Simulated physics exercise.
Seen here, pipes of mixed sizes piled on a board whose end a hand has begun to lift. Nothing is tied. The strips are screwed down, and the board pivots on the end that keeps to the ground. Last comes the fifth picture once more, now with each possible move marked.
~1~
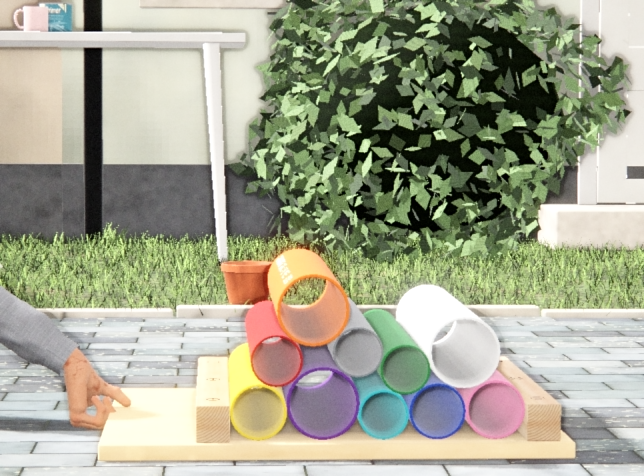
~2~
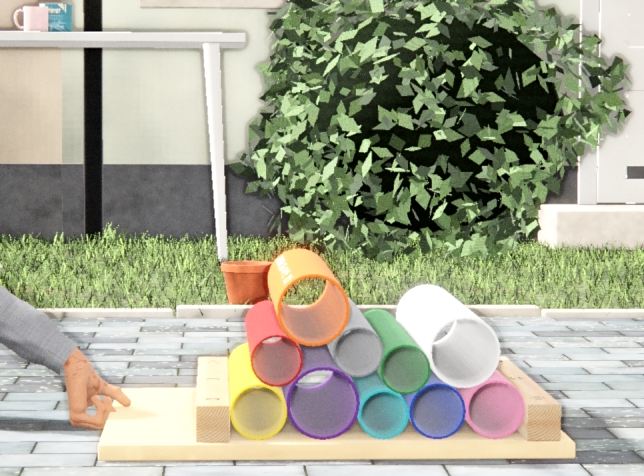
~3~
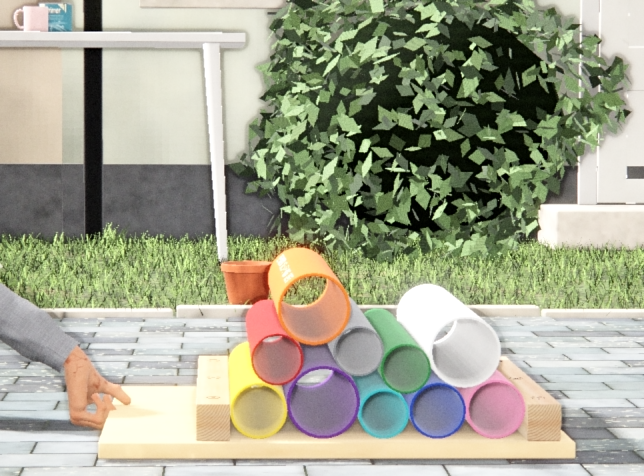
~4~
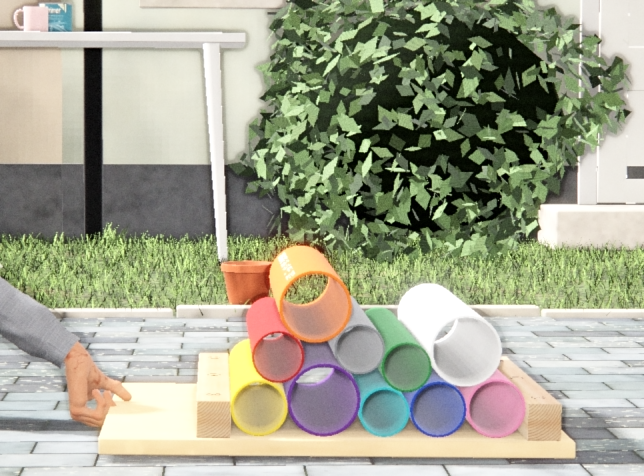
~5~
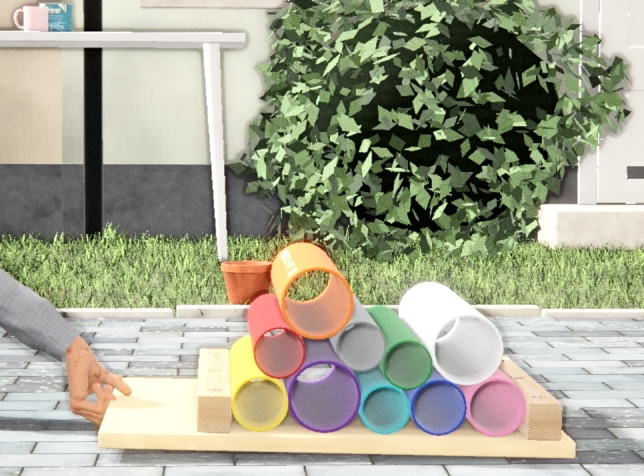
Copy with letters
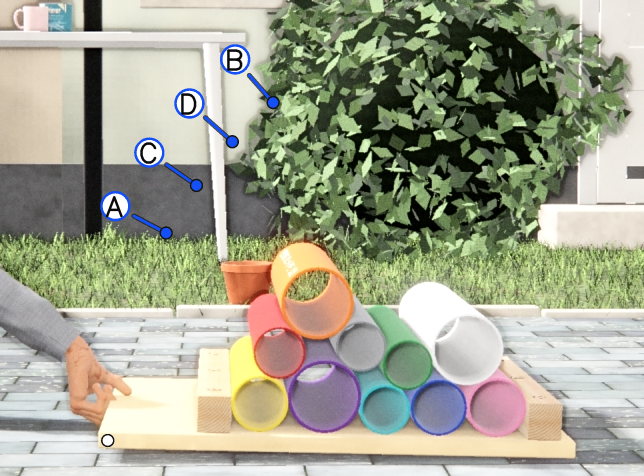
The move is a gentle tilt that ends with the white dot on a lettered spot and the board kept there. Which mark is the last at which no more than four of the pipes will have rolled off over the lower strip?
At most to D.
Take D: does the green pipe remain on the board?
No.
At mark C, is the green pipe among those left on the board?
The green pipe: No.
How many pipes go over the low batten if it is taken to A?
It comes to four.
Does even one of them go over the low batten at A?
Yes, at A.
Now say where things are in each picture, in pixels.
Blue pipe (437, 411); pink pipe (495, 409); red pipe (277, 361), in the first picture.
Red pipe (277, 361); white pipe (464, 352), in the second picture.
Board (328, 403); yellow pipe (258, 410); orange pipe (314, 308), in the third picture.
Board (328, 401); yellow pipe (259, 408); purple pipe (324, 400), in the fourth picture.
Board (328, 398); yellow pipe (260, 404); purple pipe (324, 397), in the fifth picture.
On the copy, A at (166, 233); B at (273, 102); C at (197, 185); D at (232, 141); the white dot at (108, 440).
On D. First, board at 21°.
Then, board at 41°.
Finally, board at 42°, four over the low batten (white, green, grey, orange).
By contrast, A four over the low batten (white, green, grey, orange); B five over the low batten; C four over the low batten (white, green, grey, orange).
